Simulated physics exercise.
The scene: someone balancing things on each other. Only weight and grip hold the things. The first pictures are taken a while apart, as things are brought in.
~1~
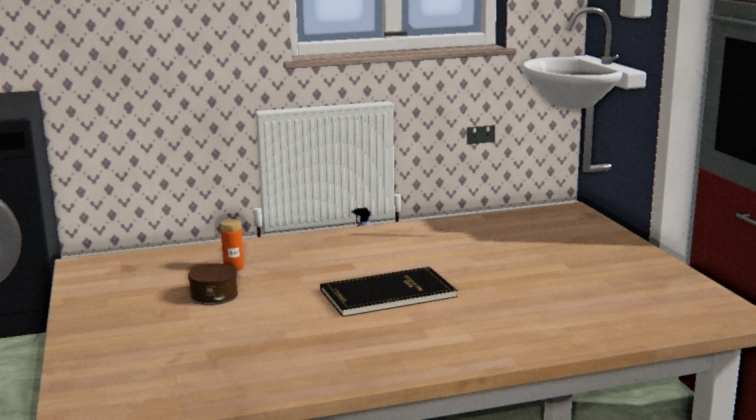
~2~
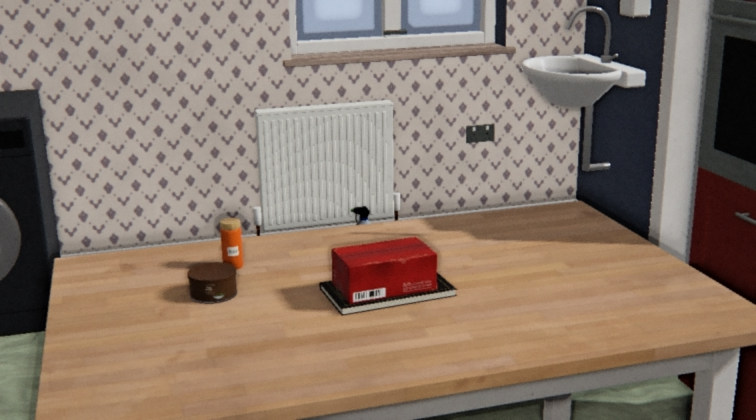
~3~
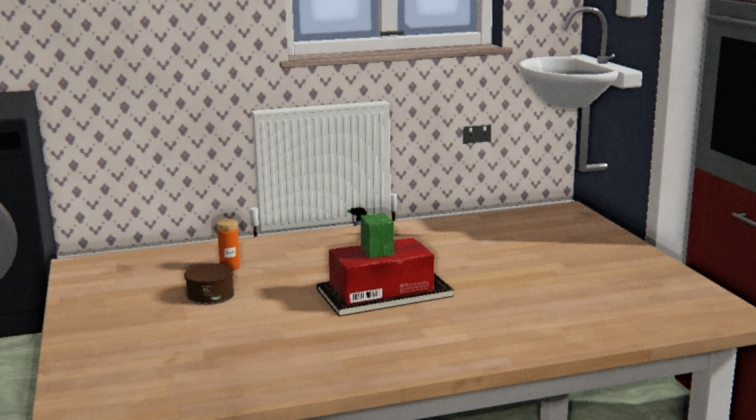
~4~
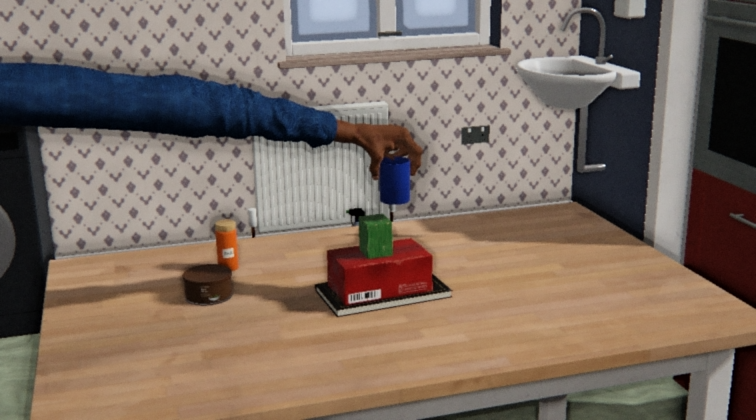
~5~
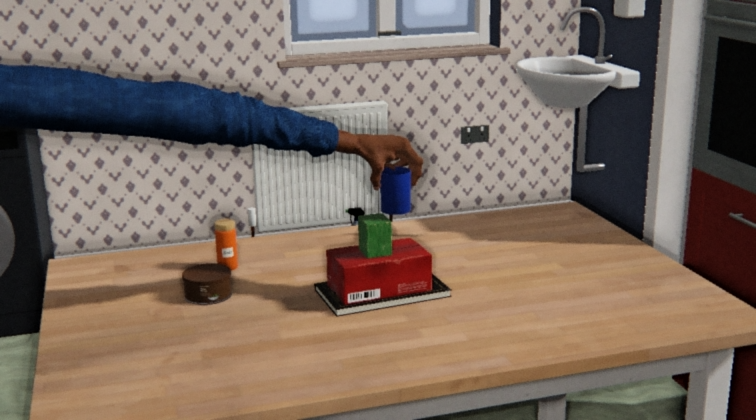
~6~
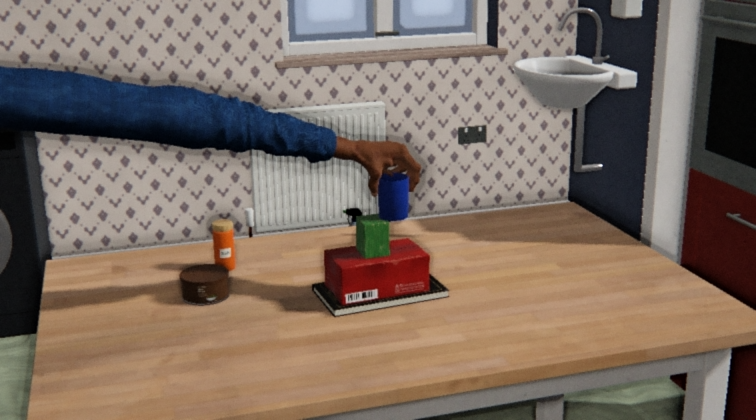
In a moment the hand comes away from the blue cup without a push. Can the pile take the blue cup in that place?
Outcome: The pile comes apart.
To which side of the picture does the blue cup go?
It goes to the right.
Then, 0.40 s past the last view, blue cup now fallen.
Then, 0.60 s past the last view, things are still on the move.
Finally, fallen, blue cup; the other 5 still in place. Final places as the last picture's camera would see them, blue cup near (481, 270). The pile gives way.
